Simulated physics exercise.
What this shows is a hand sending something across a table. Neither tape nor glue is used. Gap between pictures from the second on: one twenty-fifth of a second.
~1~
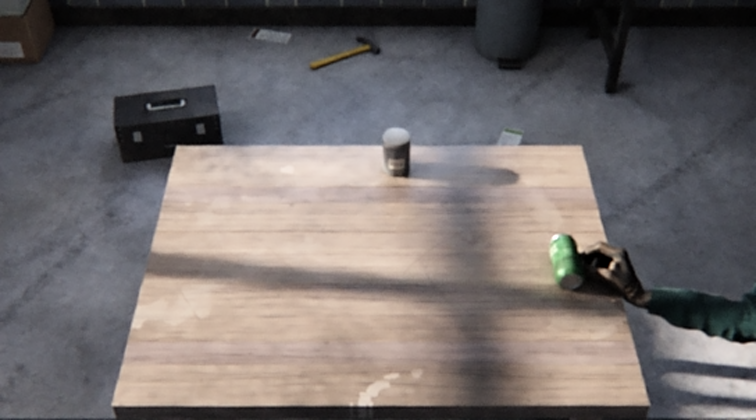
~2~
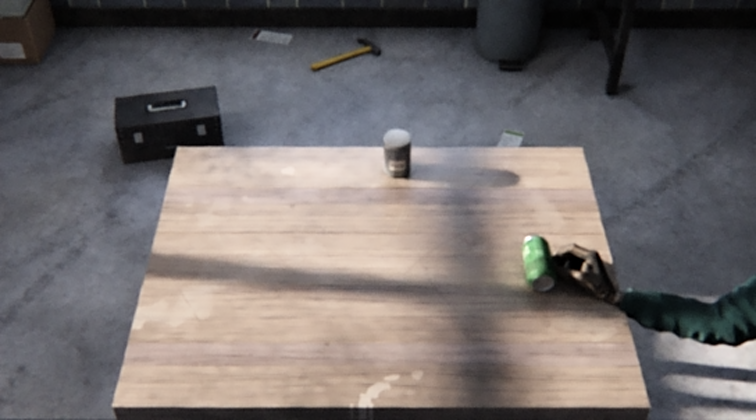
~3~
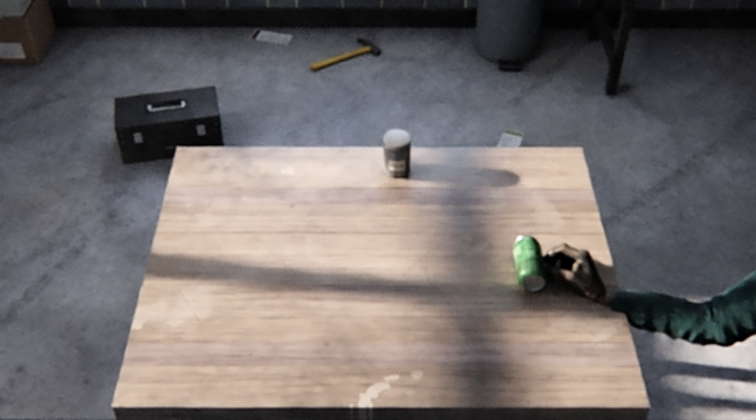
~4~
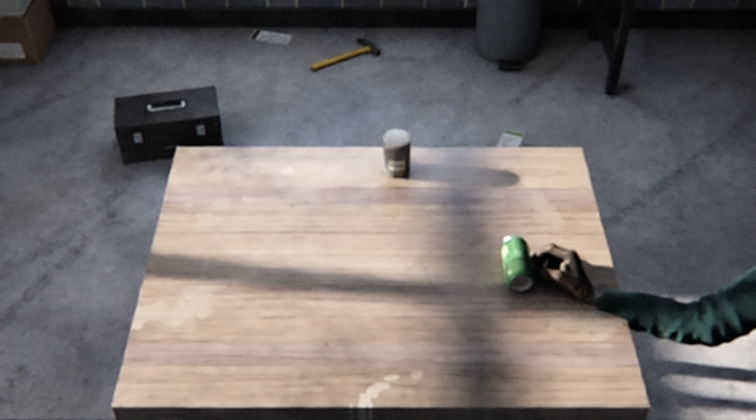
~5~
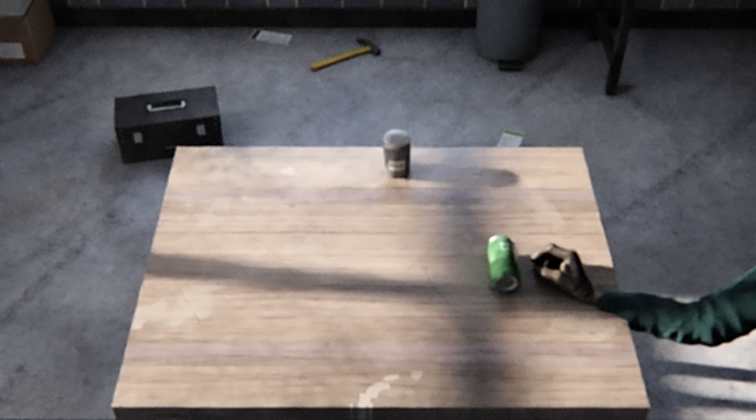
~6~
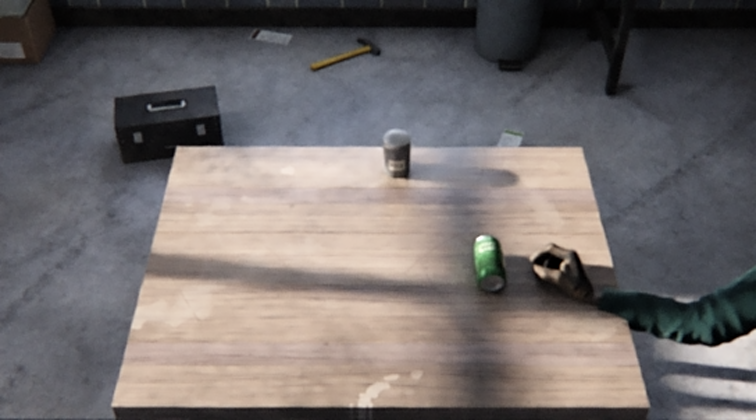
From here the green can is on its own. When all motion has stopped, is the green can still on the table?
No.
Then, 0.40 s past the last view, green can displaced well along near (357, 263).
Then, 1.00 s past the last view, green can displaced well along near (174, 263).
Then, 1.50 s past the last view, green can now off the table.
Finally, off the table, green can.
